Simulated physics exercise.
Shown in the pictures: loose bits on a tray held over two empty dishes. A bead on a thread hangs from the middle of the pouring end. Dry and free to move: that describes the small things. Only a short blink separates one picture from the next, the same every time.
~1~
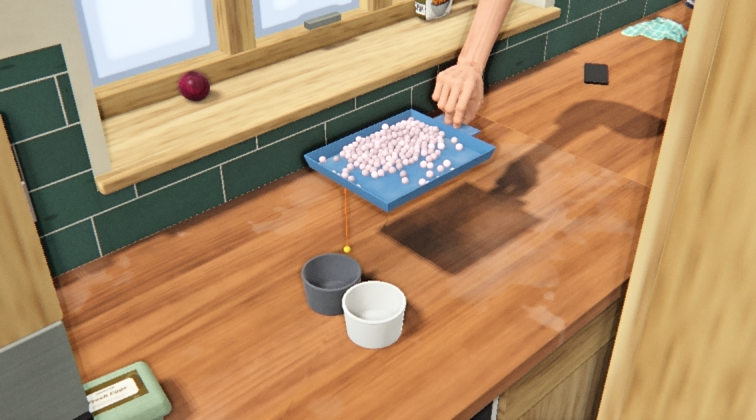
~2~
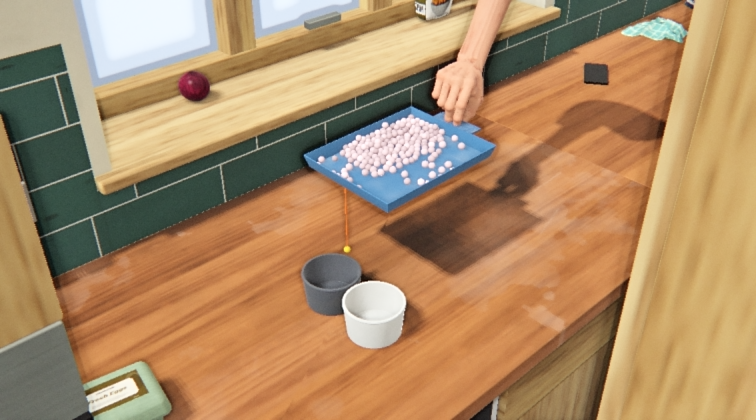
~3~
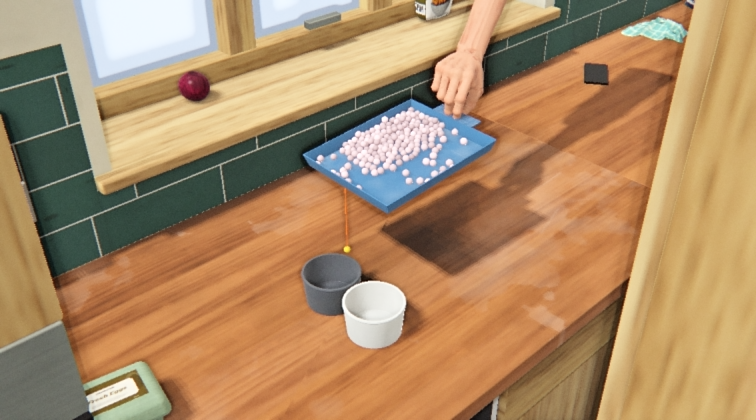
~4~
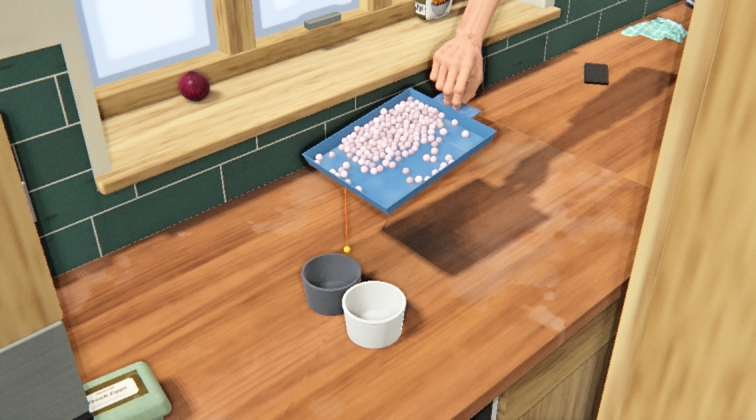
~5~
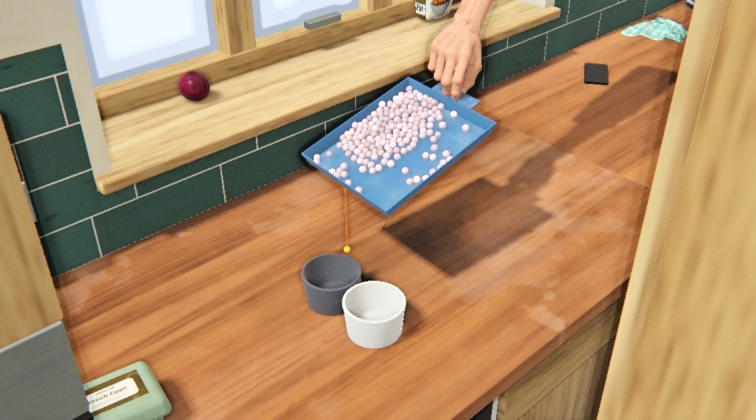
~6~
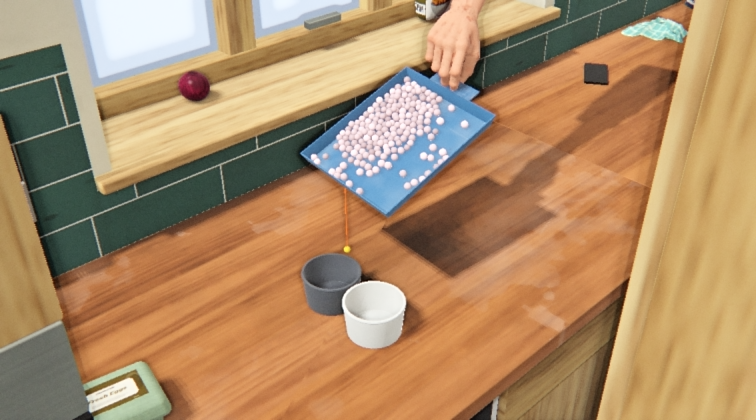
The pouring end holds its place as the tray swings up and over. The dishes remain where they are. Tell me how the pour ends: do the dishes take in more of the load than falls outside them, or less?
They take in more than falls outside.
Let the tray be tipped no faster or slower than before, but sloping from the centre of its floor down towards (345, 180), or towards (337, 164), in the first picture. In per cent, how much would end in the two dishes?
Lab note: Try one about 30 %, try two 0 %.
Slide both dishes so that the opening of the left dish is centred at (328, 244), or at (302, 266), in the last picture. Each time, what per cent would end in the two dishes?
20, then 50 %.
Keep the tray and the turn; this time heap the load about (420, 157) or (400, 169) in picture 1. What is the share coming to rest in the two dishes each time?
90 % and 90 %.
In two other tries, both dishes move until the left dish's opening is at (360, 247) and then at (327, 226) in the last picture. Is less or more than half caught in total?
Try 1: Not up to half; try 2: Not up to half.
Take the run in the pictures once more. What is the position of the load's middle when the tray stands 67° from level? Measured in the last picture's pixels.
I'd put it at about (365, 212).
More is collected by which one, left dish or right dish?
The right-positioned one, it's fuller.
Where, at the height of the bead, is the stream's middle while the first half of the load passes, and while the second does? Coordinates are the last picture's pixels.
Around (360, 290) at first; around (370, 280) after that.
Soon after the last picture, tray tipped steeply; about two thirds on the tray; a small part in the right dish; a stray few in the left dish; a stray few outside both; about a quarter in the air.
A little later, tray tipped past a quarter turn; about half in the right dish; about a quarter in the left dish; a small part outside both; a small part in the air.
Later still, tray tipped past a quarter turn; about two thirds in the right dish; about a quarter in the left dish; about a quarter outside both.
By the end, tray tipped past a quarter turn; about two thirds in the right dish; about a quarter in the left dish; about a quarter outside both.
